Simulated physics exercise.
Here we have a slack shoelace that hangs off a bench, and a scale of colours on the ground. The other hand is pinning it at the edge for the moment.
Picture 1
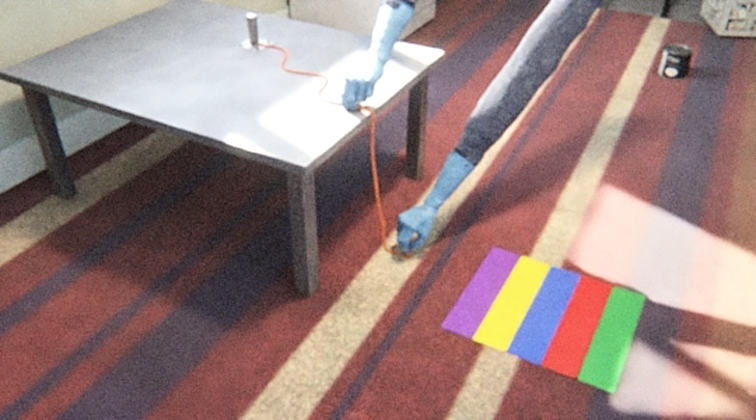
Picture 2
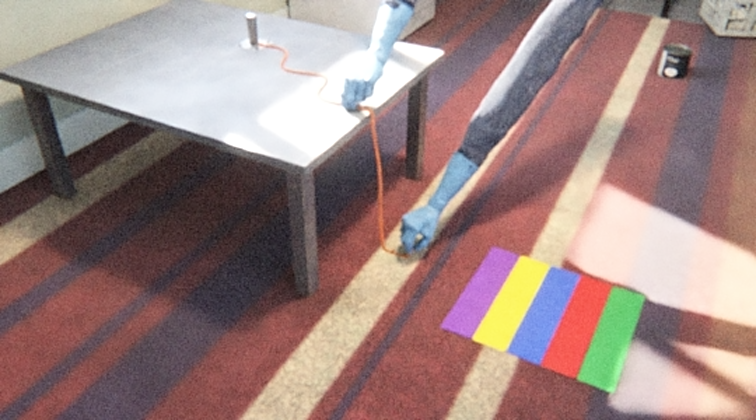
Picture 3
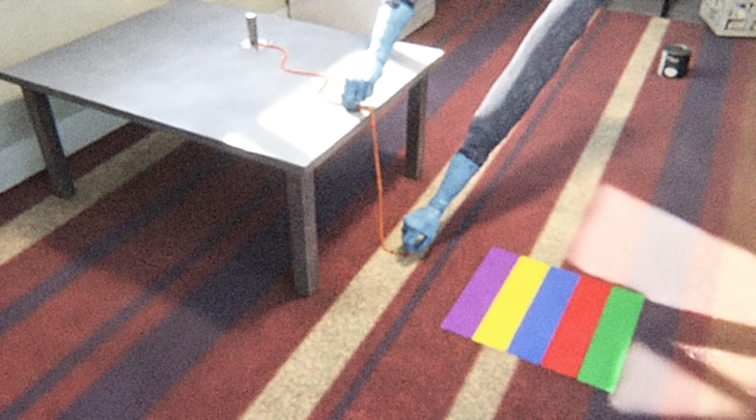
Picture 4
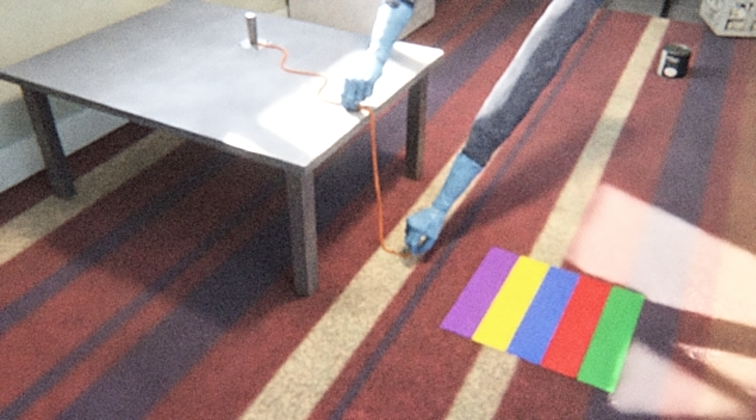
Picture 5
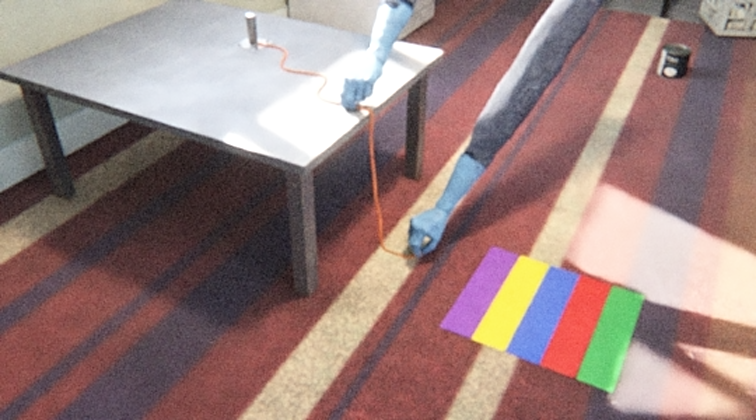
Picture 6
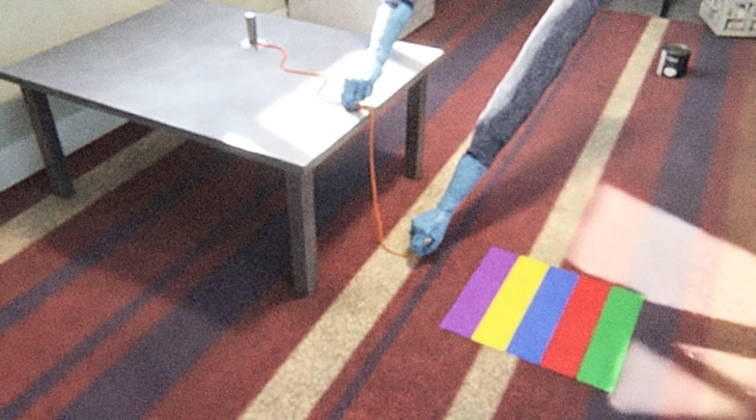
The shoelace's lower end, held by a gloved hand, shifts slightly right beside the bench.
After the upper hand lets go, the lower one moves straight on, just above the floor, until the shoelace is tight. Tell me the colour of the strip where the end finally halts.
It halts over blue.
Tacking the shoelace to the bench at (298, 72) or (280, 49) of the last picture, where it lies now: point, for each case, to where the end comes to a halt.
(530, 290), then (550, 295).
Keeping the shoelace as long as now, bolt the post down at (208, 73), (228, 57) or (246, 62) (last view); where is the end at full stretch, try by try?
The three places are (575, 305), (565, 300) and (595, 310), in that order.
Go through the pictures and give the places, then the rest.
The first picture shows end (409, 249); purple (466, 316); yellow (498, 328); blue (532, 341); red (566, 354); green (602, 367).
The second picture shows end (413, 250); shoelace through (284, 50) (297, 72) (318, 94) (371, 114) (380, 178) (382, 236).
The third picture shows end (415, 251).
The fourth picture shows end (418, 252); shoelace through (284, 50) (296, 72) (318, 93) (371, 114) (376, 177) (381, 236).
The fifth picture shows end (421, 253).
The sixth picture shows end (423, 253); shoelace through (283, 50) (296, 72) (317, 93) (370, 114) (373, 176) (381, 236).
A little later, end near (494, 278); over purple.
Next, end near (531, 290); over yellow.
When it is tight, end near (554, 298); over blue. The end stops over the blue strip.
